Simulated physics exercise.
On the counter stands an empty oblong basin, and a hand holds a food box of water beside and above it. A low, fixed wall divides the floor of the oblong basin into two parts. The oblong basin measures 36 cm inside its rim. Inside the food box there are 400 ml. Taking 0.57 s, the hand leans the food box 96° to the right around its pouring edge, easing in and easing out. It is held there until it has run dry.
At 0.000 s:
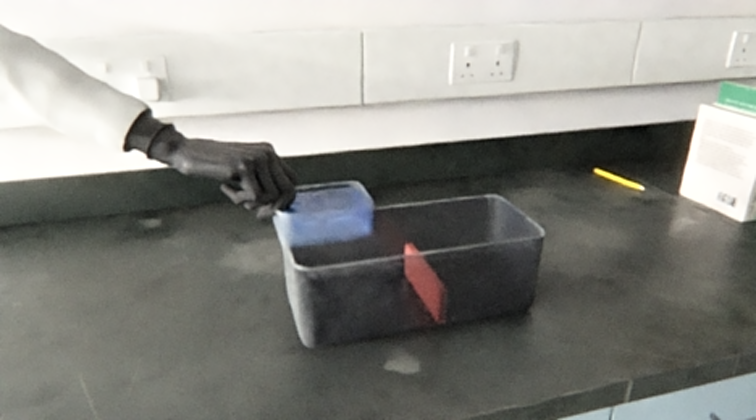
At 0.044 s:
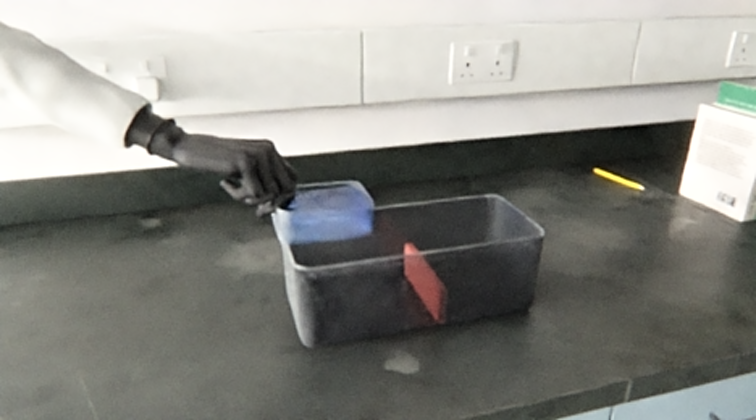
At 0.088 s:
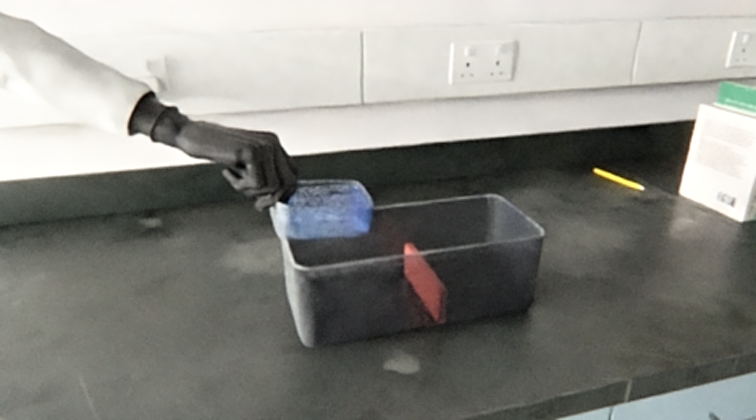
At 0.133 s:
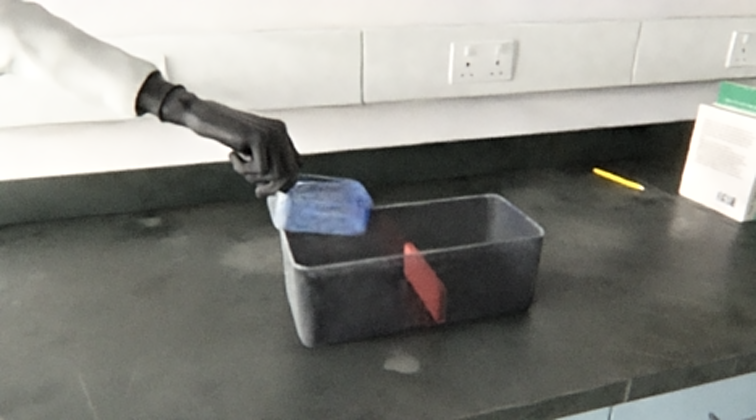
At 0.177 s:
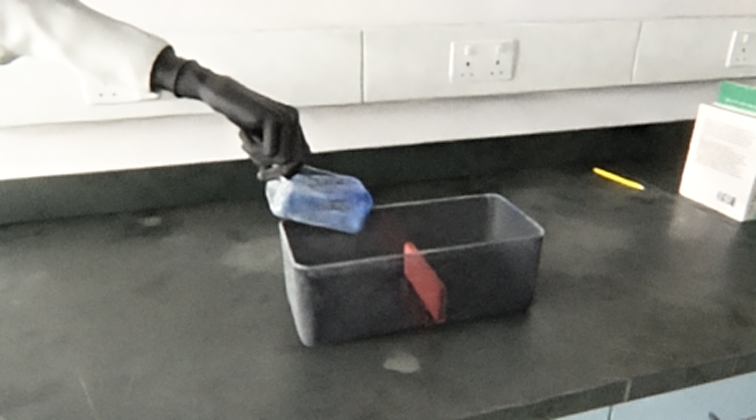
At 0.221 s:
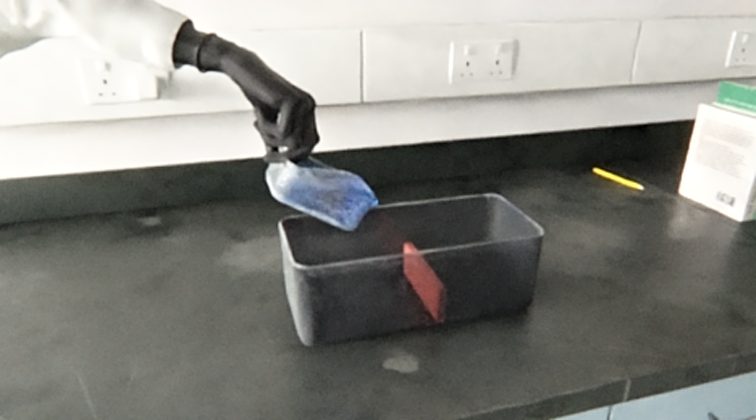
On a dark lab counter beneath a white wall with sockets, seen from slightly above by a still camera, a clear, empty oblong basin with an upright red piece in it stands at the centre. A black-gloved hand in a pale sleeve holds a bluish food box at its left rear, with a yellow pen and a white-and-green box at right. The hand rises and leans the box rightward, slowly at first, then more steeply.
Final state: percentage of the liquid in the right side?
Approximately 62 %.
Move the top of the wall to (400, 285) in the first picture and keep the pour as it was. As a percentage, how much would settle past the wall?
80 per cent.
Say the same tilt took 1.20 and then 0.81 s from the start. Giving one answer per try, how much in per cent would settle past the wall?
About 20 %, then about 50 %.
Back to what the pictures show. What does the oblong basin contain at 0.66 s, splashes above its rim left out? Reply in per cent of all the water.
That comes to about 96 percent.
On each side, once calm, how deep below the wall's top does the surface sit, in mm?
It's around 50 mm on the left side and around 44 mm on the right side.
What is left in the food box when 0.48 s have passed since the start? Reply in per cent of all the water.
Some 16 % of it is still there.
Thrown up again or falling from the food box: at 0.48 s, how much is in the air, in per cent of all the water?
Estimate: Some 48 % of the total.
By 0.48 s the tilt is 90° and 17 per cent is still to pour, 32 is left of the wall and 3 right of it.
By 0.66 s the tilt is 96° and 2 per cent is still to pour, 30 is left of the wall and 65 right of it.
By 0.86 s the tilt is 96° and 1 per cent is still to pour, 36 is left of the wall and 61 right of it.
By 1.07 s the tilt is 96° and 0 per cent is still to pour, 37 is left of the wall and 62 right of it.
At rest 37 per cent lies left of the wall, 62 right of it and 1 outside.
